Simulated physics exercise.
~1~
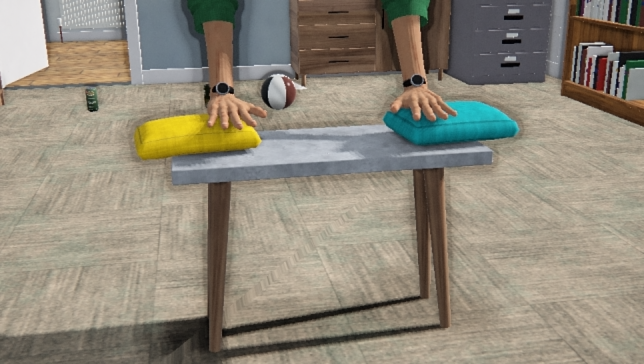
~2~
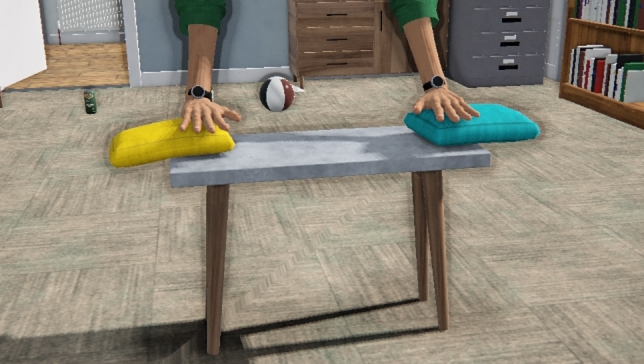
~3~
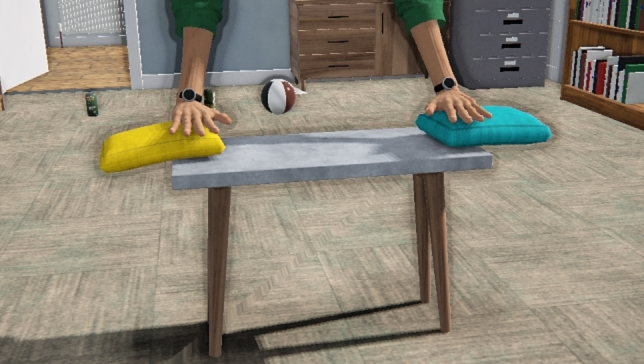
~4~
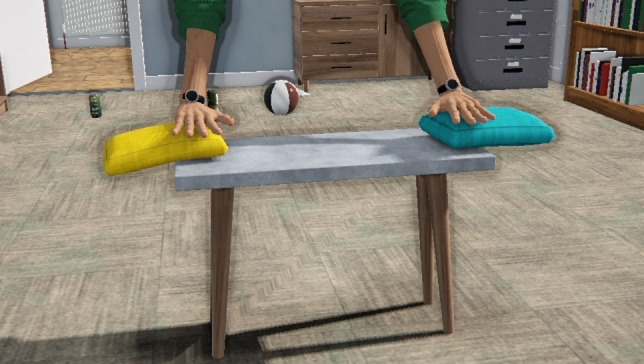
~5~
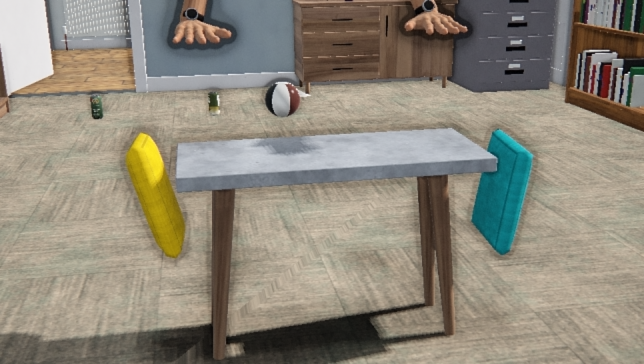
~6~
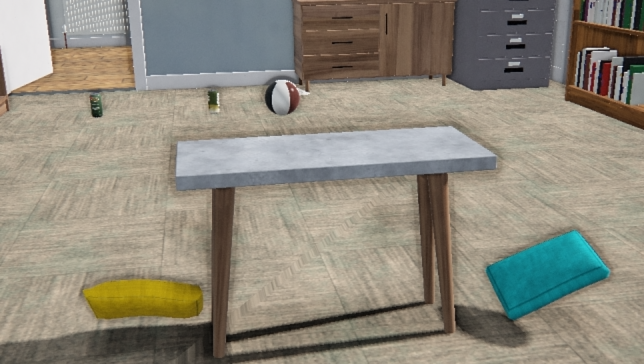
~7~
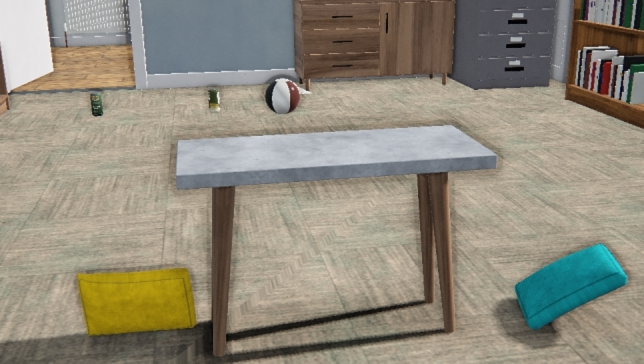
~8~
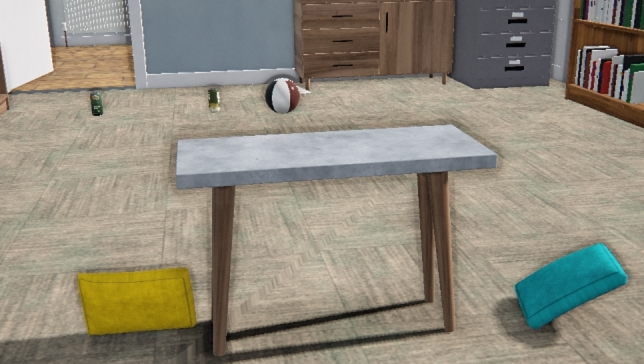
In this clip, two hands slide a yellow sack left and a turquoise sack right until each overhangs an end of a grey-topped bench. The hands lift away, and both sacks tip off and drop, ending at rest on the floor on either side.
